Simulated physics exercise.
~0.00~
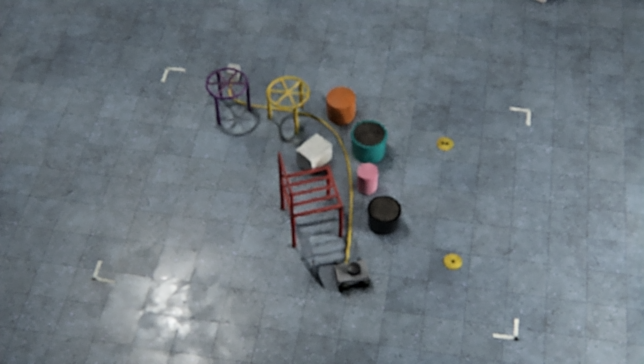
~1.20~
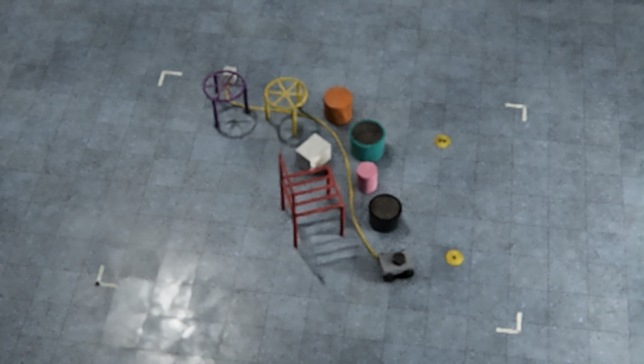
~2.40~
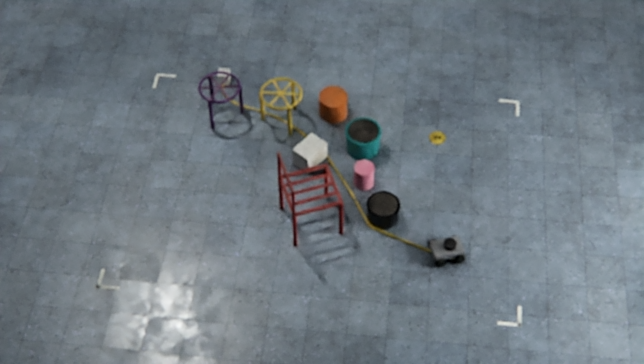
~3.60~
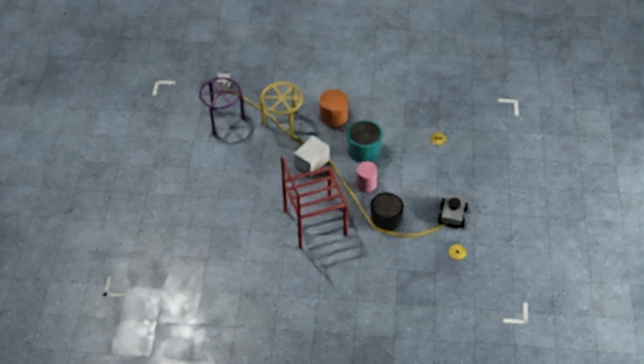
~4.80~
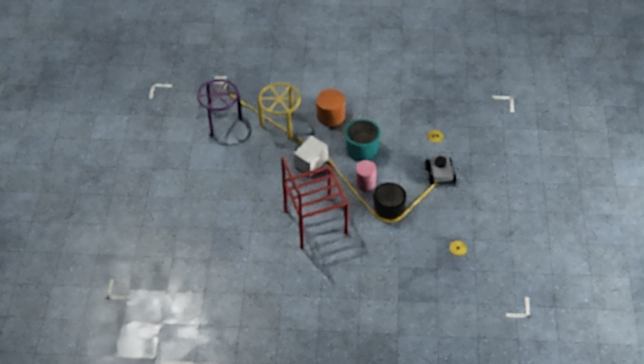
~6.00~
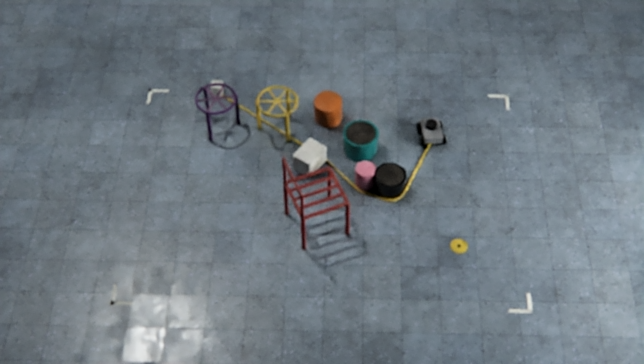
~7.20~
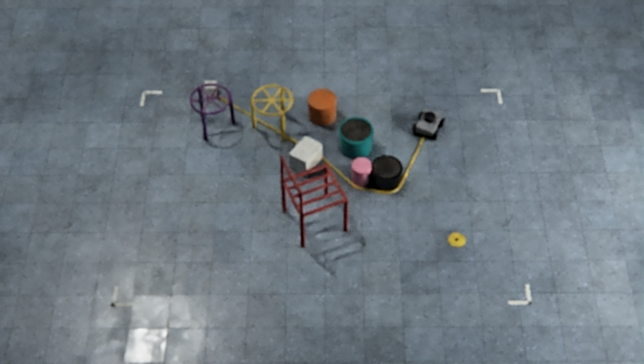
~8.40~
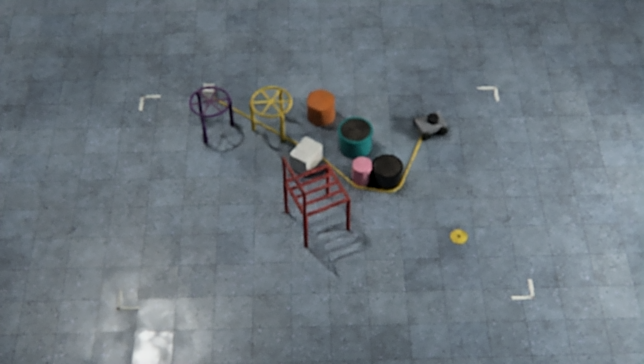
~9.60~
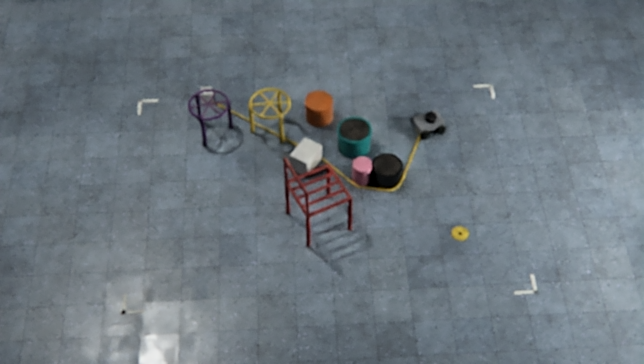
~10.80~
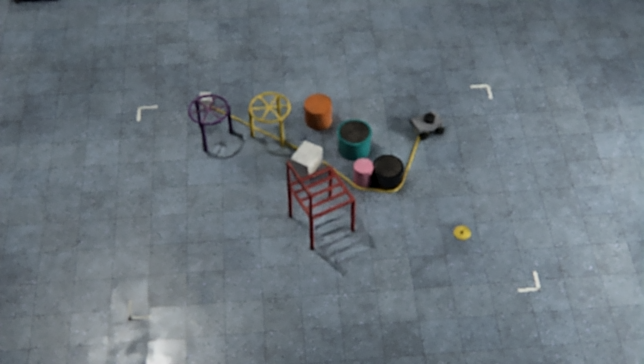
On a grey tiled floor, a small cart trailing a yellow lead rounds a black pot, drags it against a pink tub, and stops.
